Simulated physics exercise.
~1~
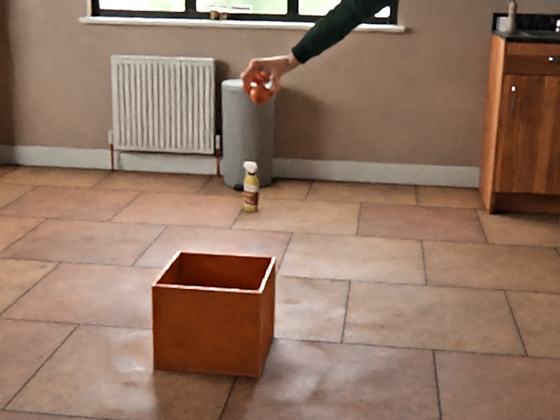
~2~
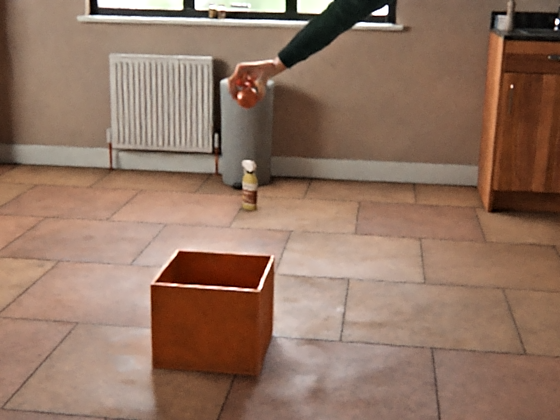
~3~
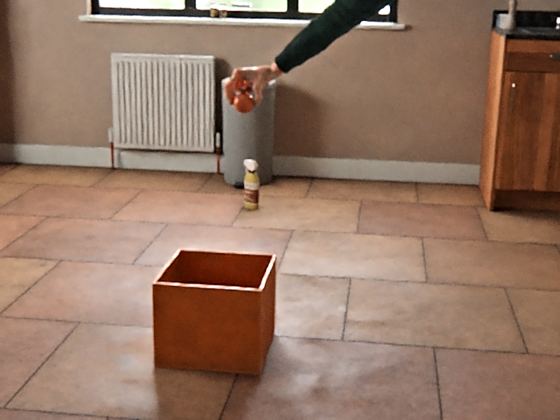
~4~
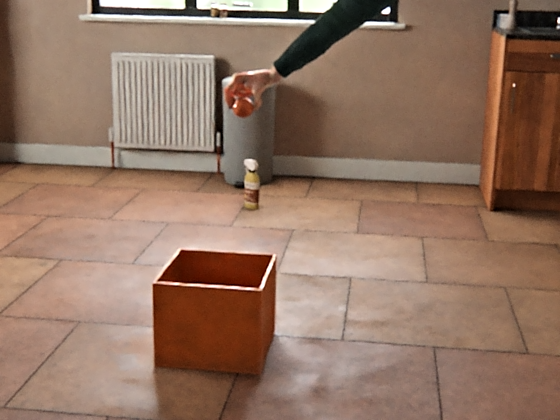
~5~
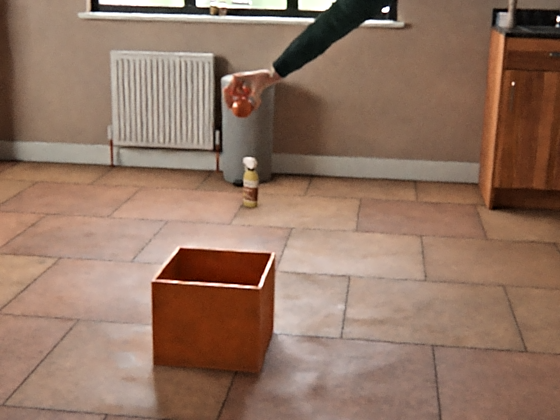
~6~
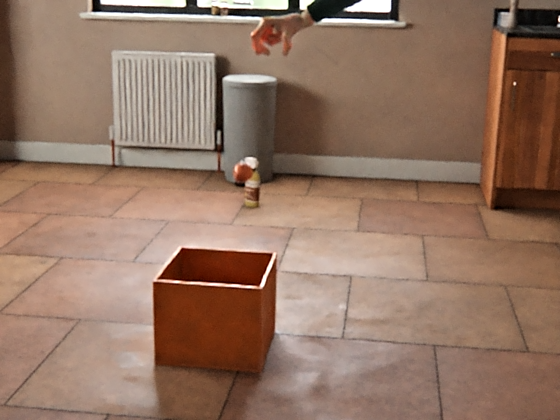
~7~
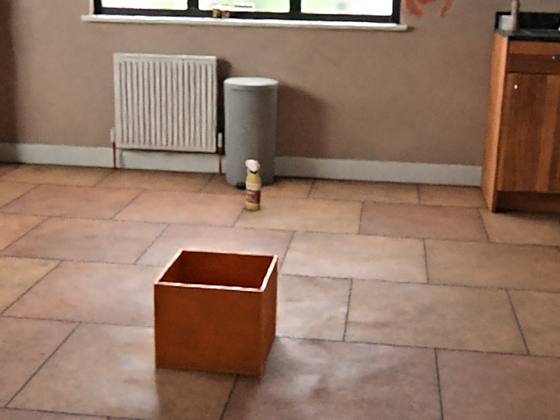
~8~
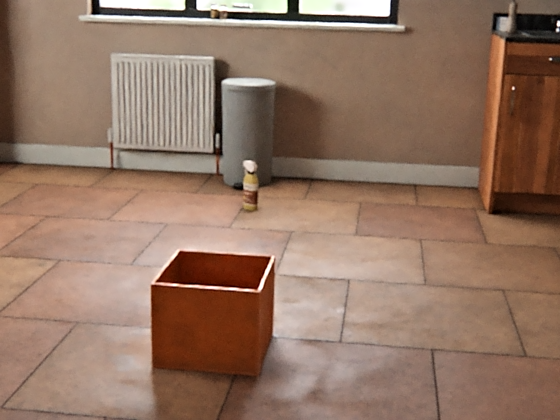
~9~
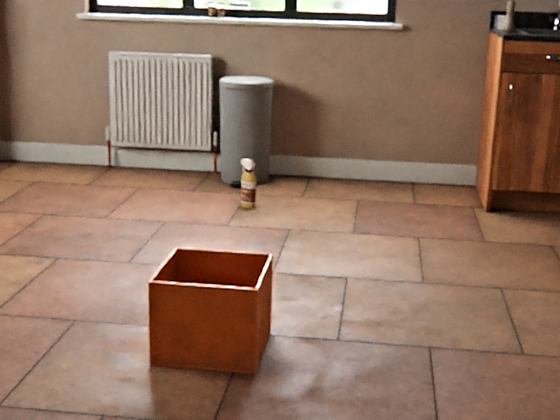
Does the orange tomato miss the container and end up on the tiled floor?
No, the orange tomato drops into the open container. It goes out of sight inside, and none of the floor in view has a tomato on it afterwards.
